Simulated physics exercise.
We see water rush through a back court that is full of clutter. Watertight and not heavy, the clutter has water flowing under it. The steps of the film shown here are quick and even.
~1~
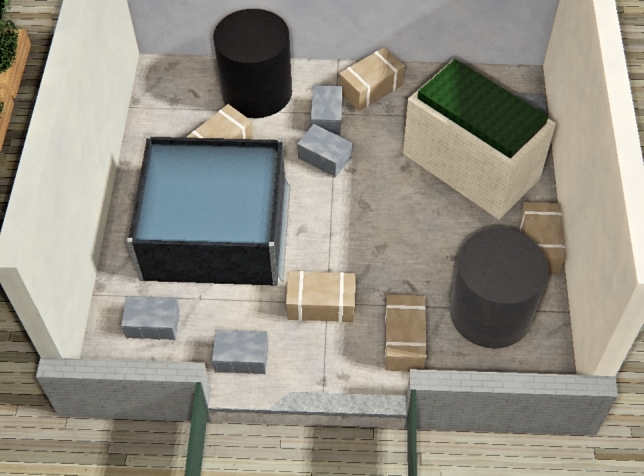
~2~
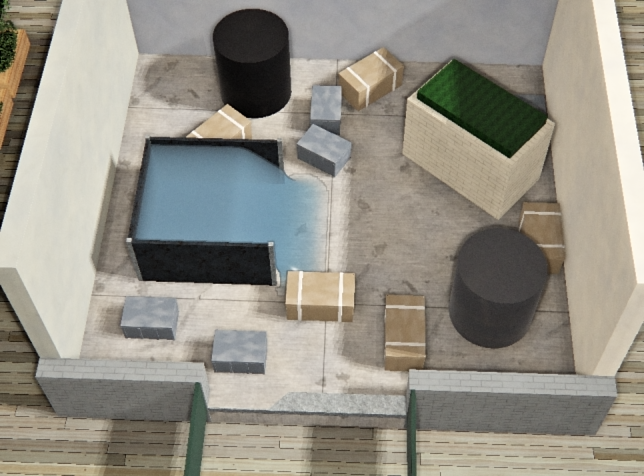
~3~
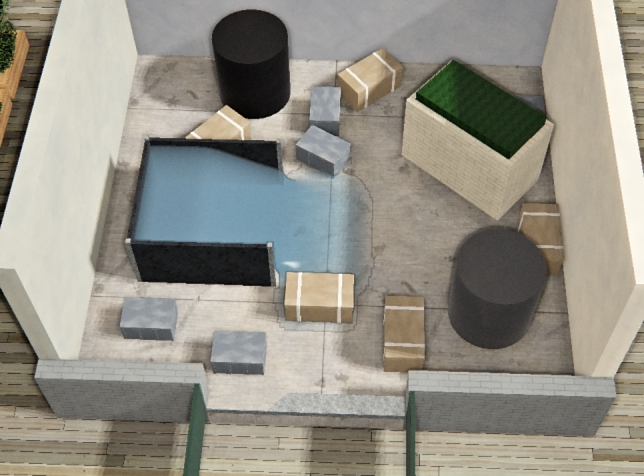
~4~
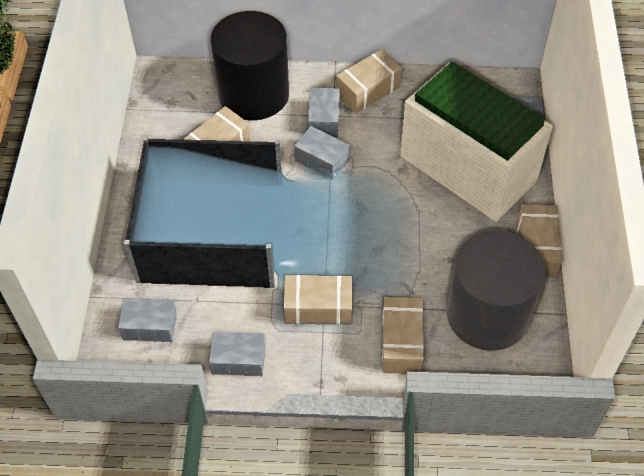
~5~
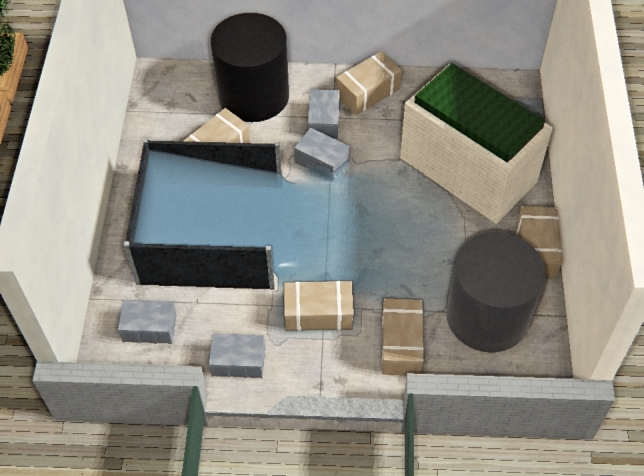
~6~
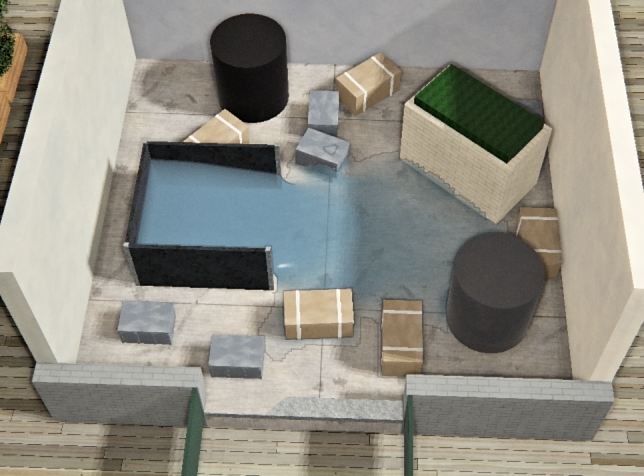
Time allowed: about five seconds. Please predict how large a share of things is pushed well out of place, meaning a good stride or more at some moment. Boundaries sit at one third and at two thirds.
Portion: Beneath a third.
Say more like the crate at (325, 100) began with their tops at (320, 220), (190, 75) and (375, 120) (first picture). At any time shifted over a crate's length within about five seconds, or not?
Twin one: Slides well clear; twin two: Barely shifts; twin three: Barely shifts.
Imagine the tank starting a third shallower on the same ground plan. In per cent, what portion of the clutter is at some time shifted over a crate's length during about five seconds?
20 per cent.
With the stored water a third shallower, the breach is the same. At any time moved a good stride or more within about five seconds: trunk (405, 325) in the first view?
Going by the pictures, I'd say it made the full stretch.
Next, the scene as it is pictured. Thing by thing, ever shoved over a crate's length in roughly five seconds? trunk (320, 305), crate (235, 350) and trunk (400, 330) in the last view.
Per object, same order: The full distance / less than that / the full distance.
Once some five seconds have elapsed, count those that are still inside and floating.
Tally at that point: 2.
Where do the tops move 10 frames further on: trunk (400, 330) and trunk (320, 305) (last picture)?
First top about at (464, 364); second top about at (319, 338).
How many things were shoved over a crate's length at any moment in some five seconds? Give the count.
3 of them.
A moment on, 0 of 10 are well off their spots; 0 afloat.
Next, 2 of 10 are well off their spots; 1 afloat.
Later, 3 of 10 are well off their spots; 2 afloat.
In the end, 3 of 10 are well off their spots, and 3 have been at some point; 2 afloat.
